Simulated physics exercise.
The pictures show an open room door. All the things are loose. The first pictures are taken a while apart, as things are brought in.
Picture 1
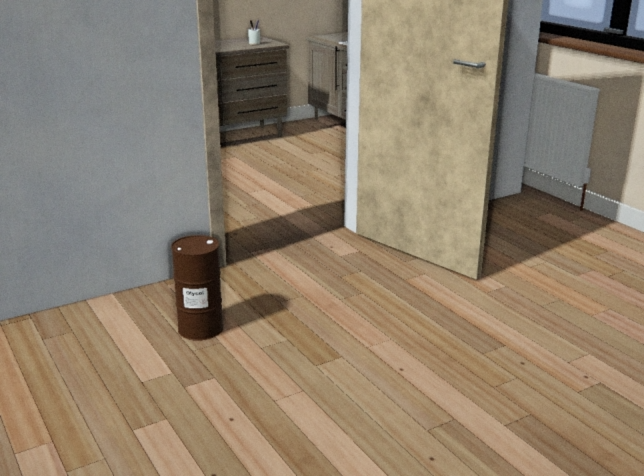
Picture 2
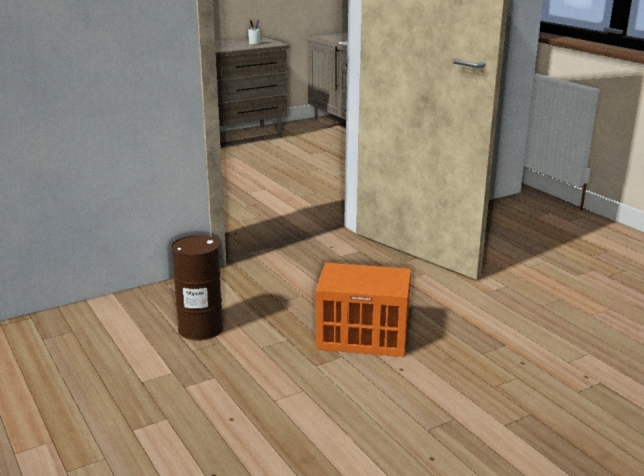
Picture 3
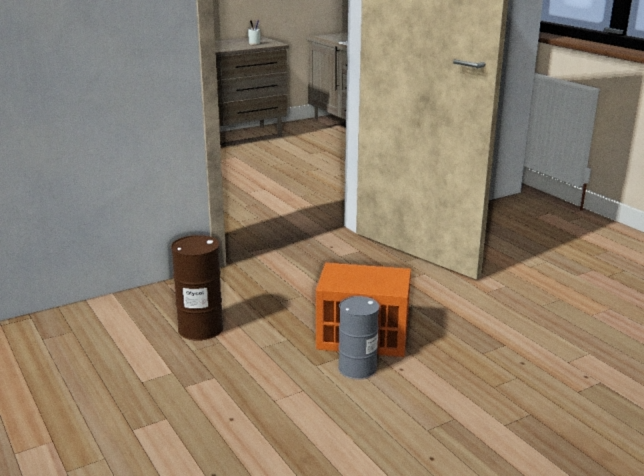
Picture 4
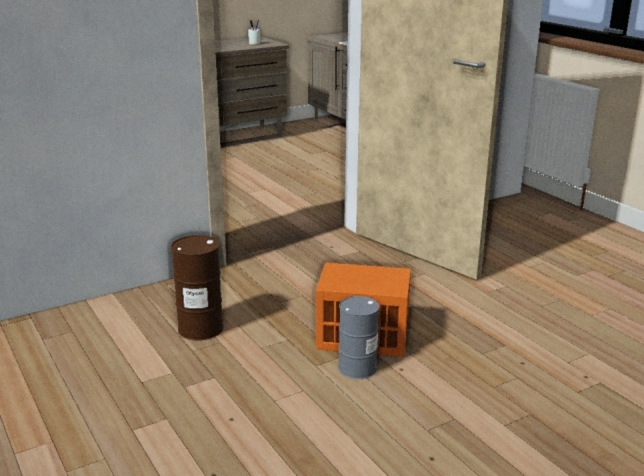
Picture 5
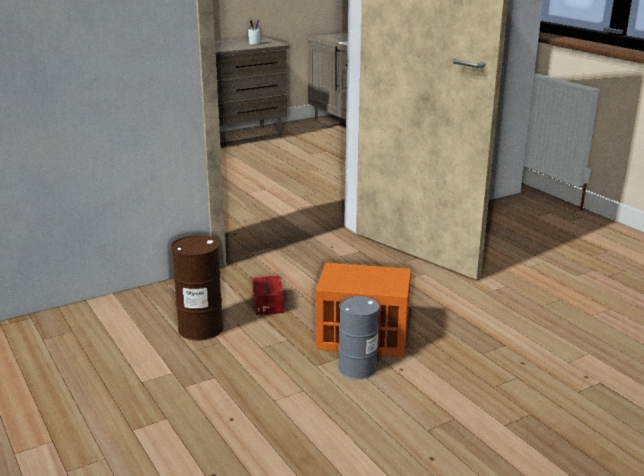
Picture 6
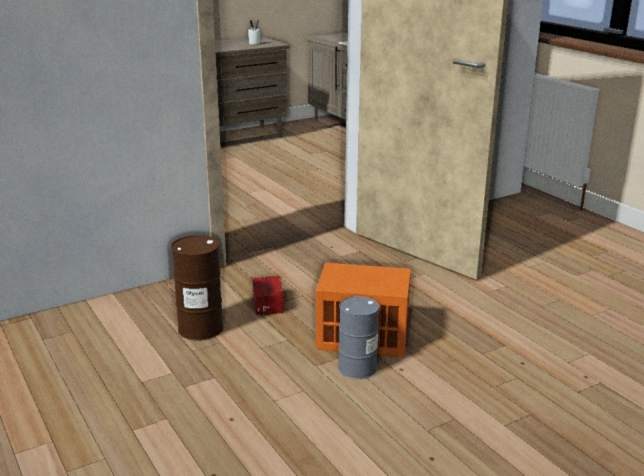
A room with a wood-plank floor and grey wall is seen from above at an angle, its pale door standing wide open onto a space with drawers. A brown canister stands left by the doorway, then an orange crate appears right of it, a grey canister before the crate, and lastly a small red box between brown canister and crate. Otherwise nothing moves, door and camera included.
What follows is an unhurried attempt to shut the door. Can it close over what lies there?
As it turns out, it reaches the frame.
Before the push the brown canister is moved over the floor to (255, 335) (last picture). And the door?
Then it closes.
Then, 1.10 s later than the last frame, door at 69°.
Then, 1.80 s later than the last frame, door at 32°.
When it is over, door at 0°; all 4 as before. End places, in pixels of the last picture, red box near (268, 295).
